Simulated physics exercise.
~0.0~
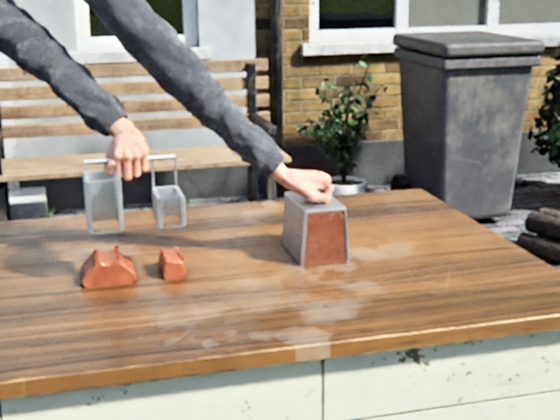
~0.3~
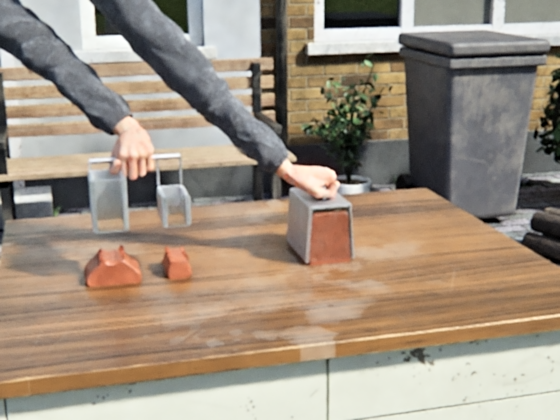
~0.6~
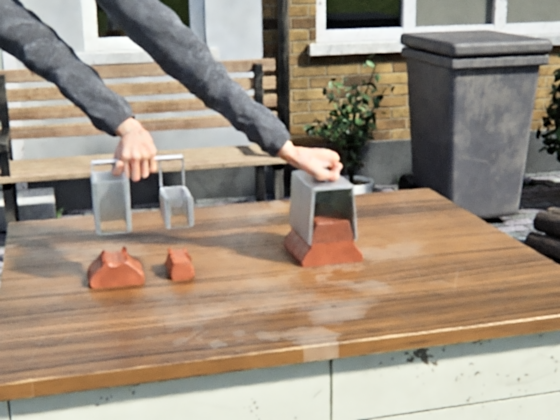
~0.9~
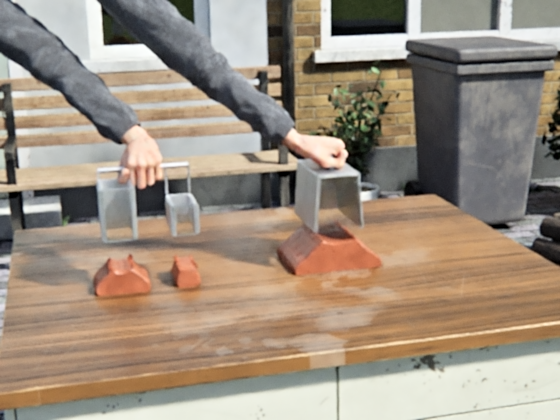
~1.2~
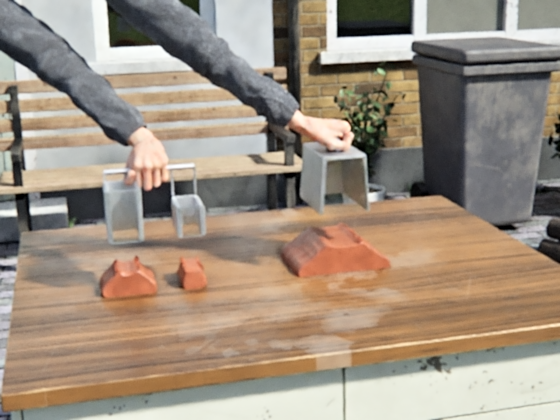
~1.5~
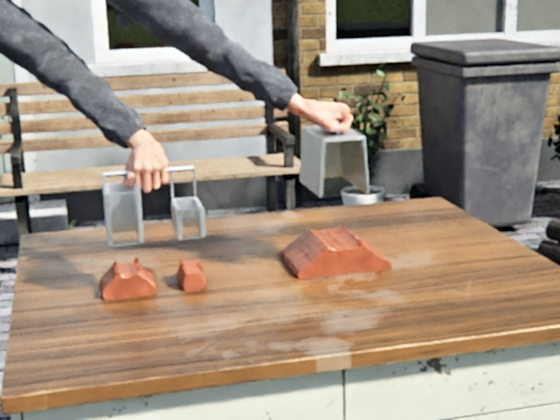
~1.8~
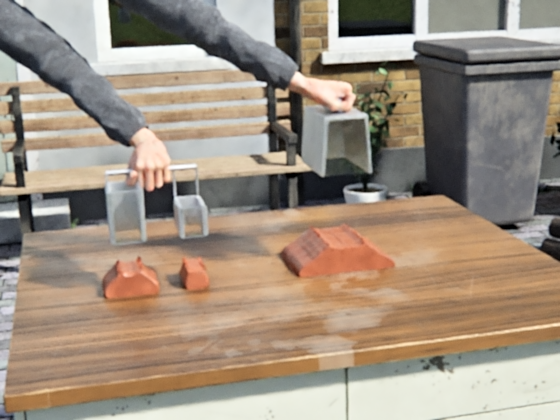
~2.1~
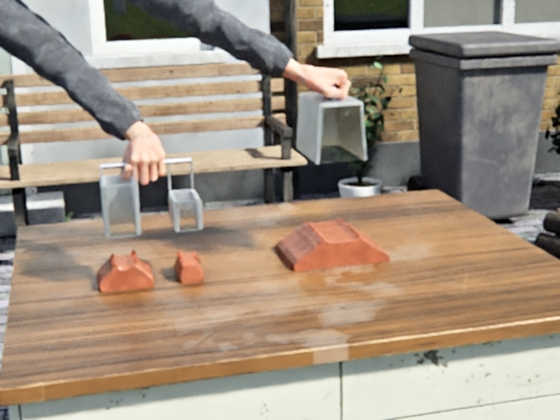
On a wooden tabletop outdoors, in front of a slatted bench, a brick wall and a grey bin, two hands in dark grey sleeves hold metal containers beside two small lumps of red clay. The hand on the right grips an upturned tin filled with more red clay and begins to lift it. As the tin rises, the clay slips out below and spreads at its base. The tin comes clear, and the clay slumps into a low, wide mound. The hand raises the empty tin higher, while the mound stays squat on the table.
